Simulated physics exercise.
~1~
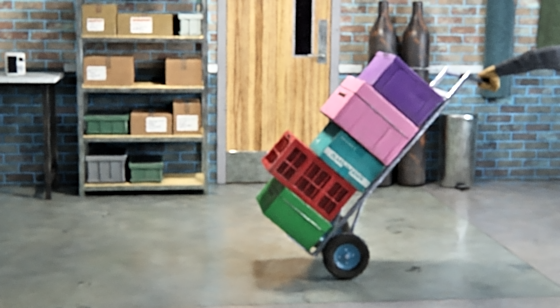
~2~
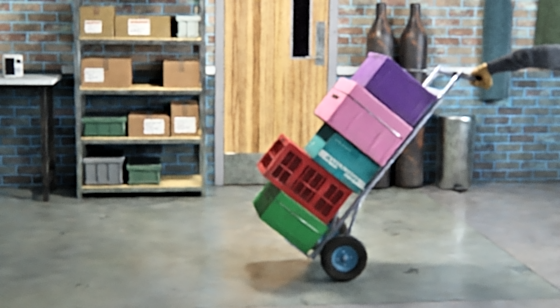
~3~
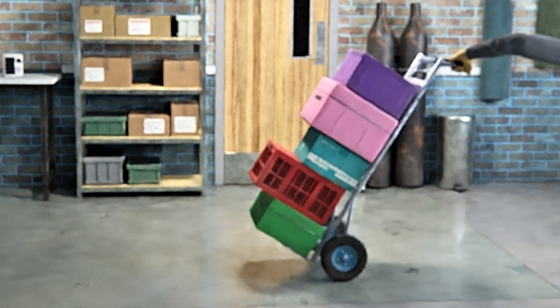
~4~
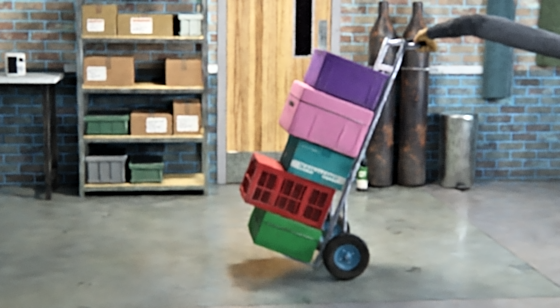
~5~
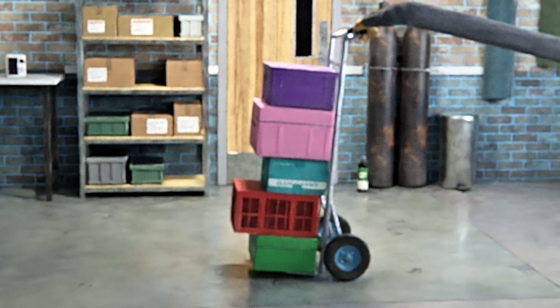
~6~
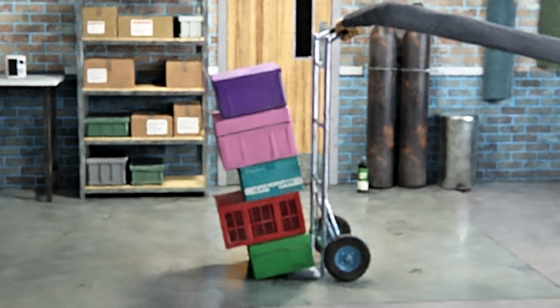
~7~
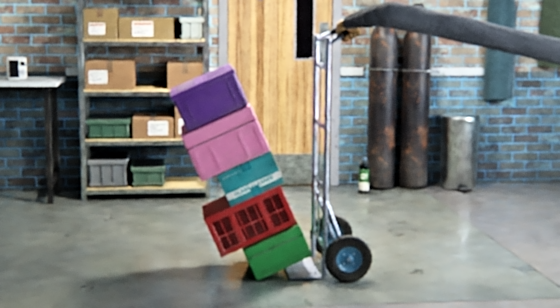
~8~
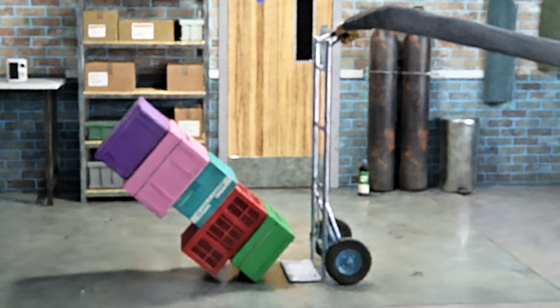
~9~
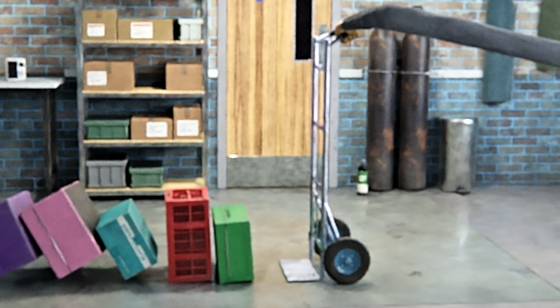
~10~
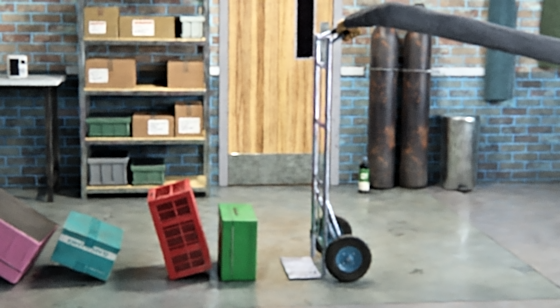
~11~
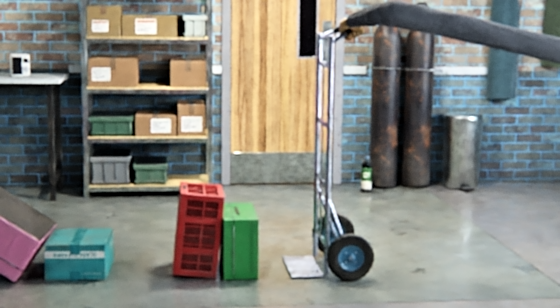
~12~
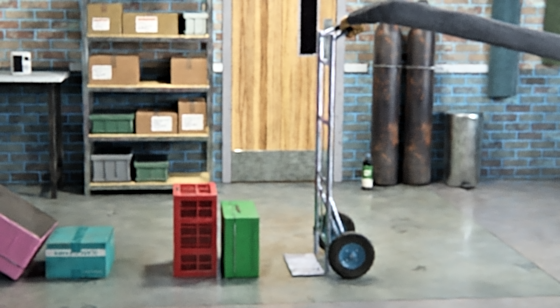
A hand truck carrying a stack of five colored containers is swung upright by a gray arm, and the stack topples left off it, leaving the red crate and green box standing on end near the truck, with the turquoise and pink boxes farther left.
